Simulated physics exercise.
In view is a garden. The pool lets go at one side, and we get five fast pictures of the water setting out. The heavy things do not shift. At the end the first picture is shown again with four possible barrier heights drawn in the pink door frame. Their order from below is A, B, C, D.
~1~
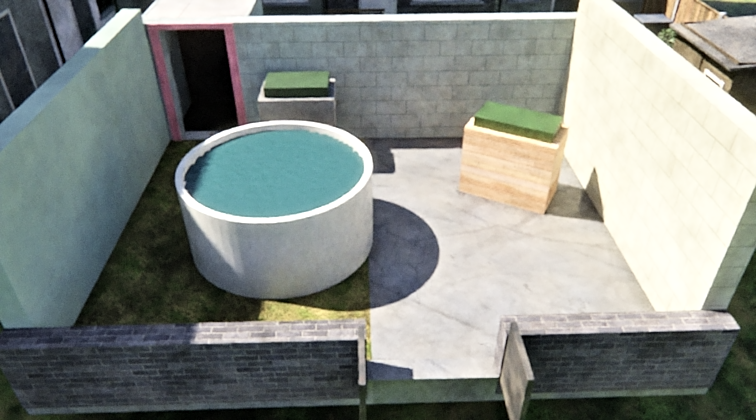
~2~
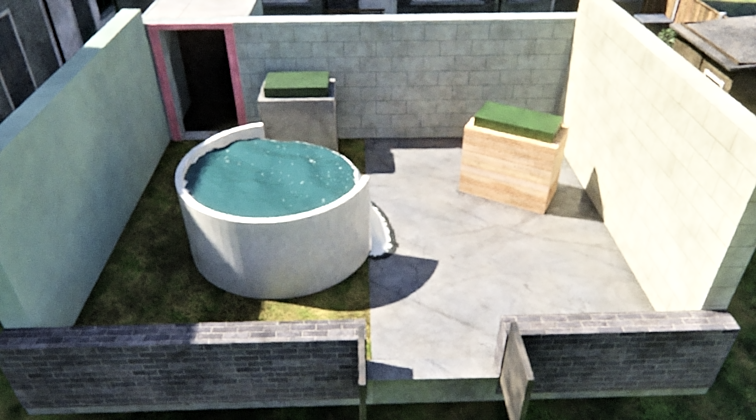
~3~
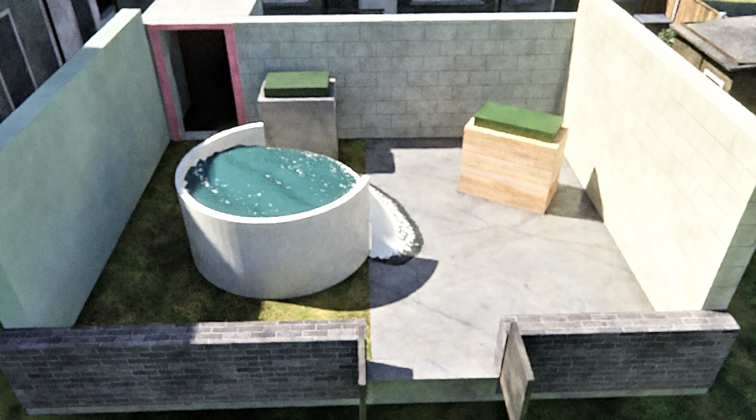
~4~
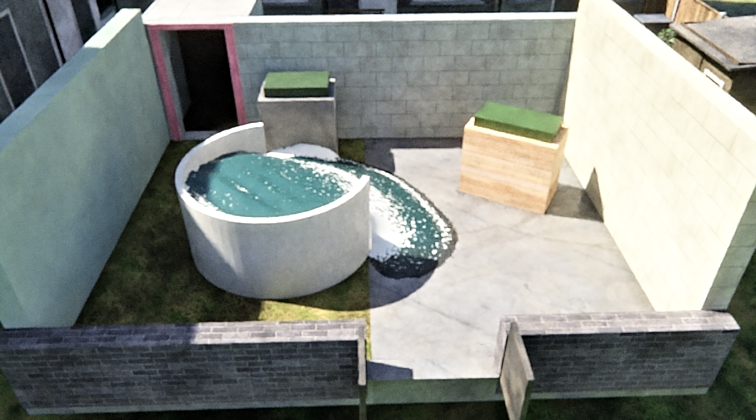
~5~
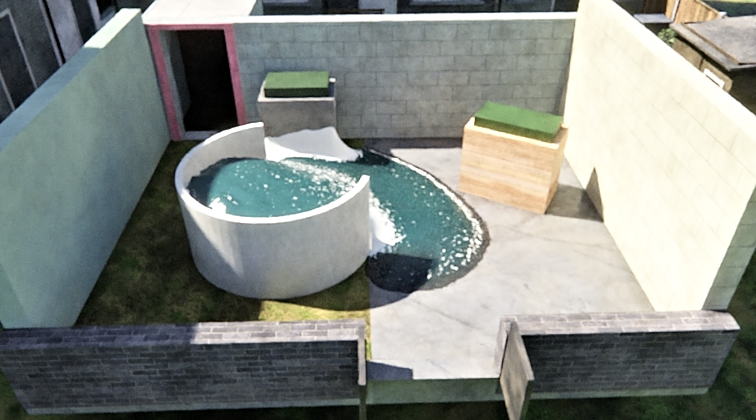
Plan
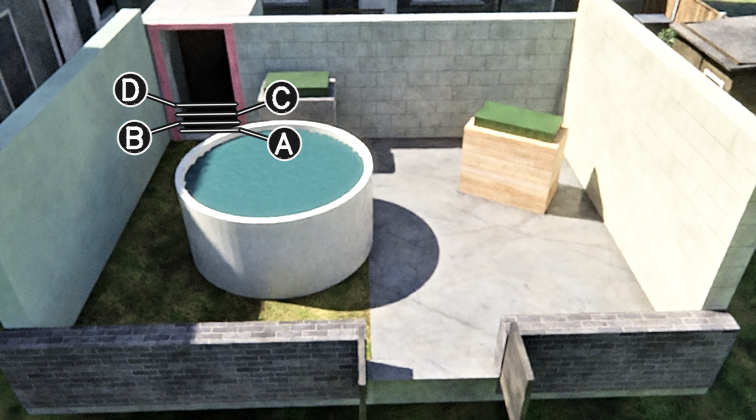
Water rests in a round white pool, then pours out as the wall's back right side disappears, spreading in a foamy, widening sheet across the grey paving. The walled garden is seen from above by a still camera, with grass on the left and an open gate in the low front brick wall. A pink-framed doorway stands at back left, and two green-topped blocks, one grey, one tan, stand behind and right.
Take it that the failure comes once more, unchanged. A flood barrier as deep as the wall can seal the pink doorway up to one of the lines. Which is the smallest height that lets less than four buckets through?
That is height A.
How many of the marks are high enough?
All of them.
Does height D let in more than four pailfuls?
No.
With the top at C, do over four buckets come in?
No.
On the marked copy, A at (210, 130); B at (208, 122); C at (207, 114); D at (205, 104); from the bottom up A, B, C, D.
With A, nothing gets over.
With B, nothing gets over.
With C, nothing gets over.
With D, nothing gets over.
